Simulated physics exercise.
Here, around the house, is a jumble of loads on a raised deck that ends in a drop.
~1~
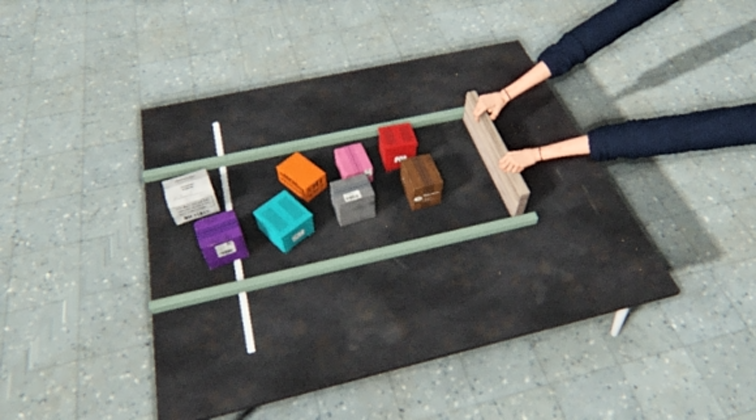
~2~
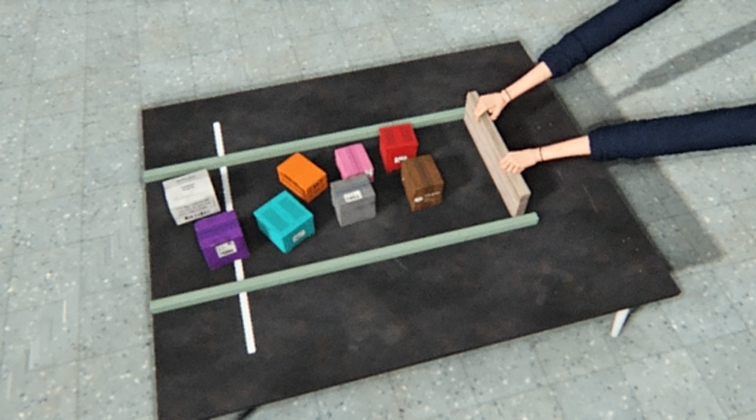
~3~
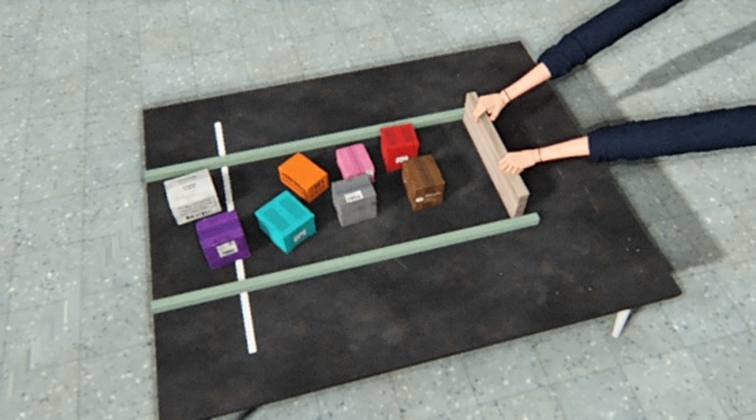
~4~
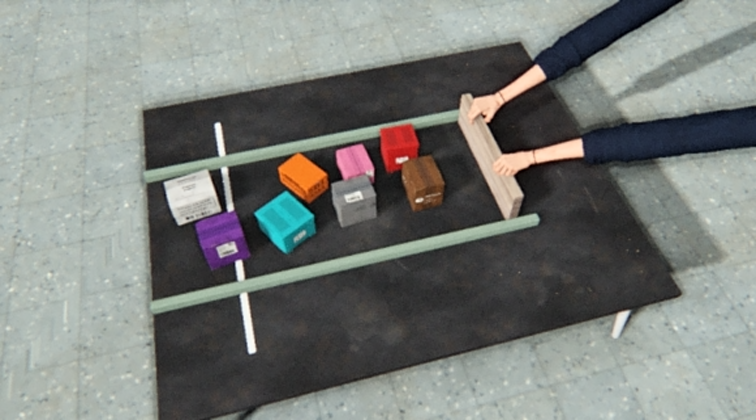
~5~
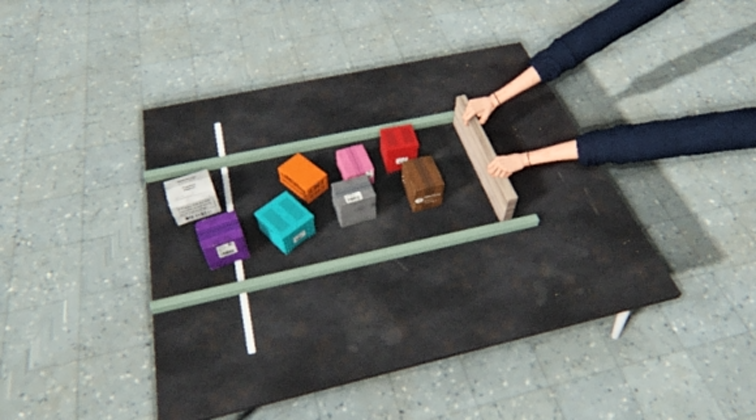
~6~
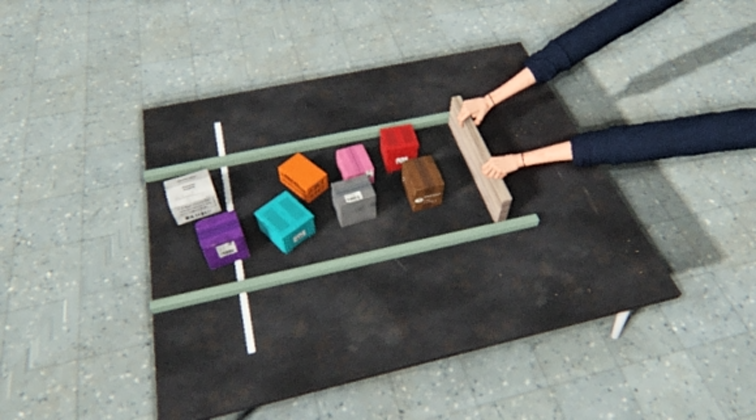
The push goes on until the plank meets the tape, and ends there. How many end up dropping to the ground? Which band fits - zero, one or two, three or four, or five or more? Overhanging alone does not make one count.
The band that fits is three or four.
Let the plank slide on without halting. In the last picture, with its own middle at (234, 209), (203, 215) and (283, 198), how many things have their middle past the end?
Respectively, 3, 4 and 0.
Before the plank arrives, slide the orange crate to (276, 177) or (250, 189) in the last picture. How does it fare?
The orange crate stays put the first time and stays put the second time.
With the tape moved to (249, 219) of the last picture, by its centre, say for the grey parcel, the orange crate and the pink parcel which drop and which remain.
Short version: The grey parcel sits tight, the orange crate sits tight, the pink parcel sits tight.
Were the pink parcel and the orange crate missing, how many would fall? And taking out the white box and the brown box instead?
You'd see 2 fallen, and 1 in the other try.
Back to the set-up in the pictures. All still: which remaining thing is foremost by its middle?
Orange crate.
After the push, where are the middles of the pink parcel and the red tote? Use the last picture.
About (179, 204), and the other about (208, 188).
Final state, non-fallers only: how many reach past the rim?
Number: 1.
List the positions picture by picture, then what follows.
The first picture shows white box (191, 196); purple box (222, 239); turquoise tote (285, 222); plank (494, 153); tape (231, 222).
The second picture shows purple box (222, 240); red tote (398, 148).
The third picture shows turquoise tote (286, 222); brown box (423, 182).
The fourth picture shows white box (193, 197); pink parcel (355, 167).
The fifth picture shows purple box (223, 240); plank (483, 157).
The sixth picture shows white box (193, 197); purple box (223, 240); turquoise tote (286, 223); plank (478, 158); tape (232, 222).
A little later, none off yet; white box at rest near (193, 197); purple box at rest near (223, 240); turquoise tote at rest near (286, 223).
Next, none off yet; white box at rest near (193, 197); purple box shifted about its own width near (192, 244); turquoise tote shifted about its own width near (234, 236).
When it is over, the number that fall off is three or four; down, turquoise tote, purple box and white box.
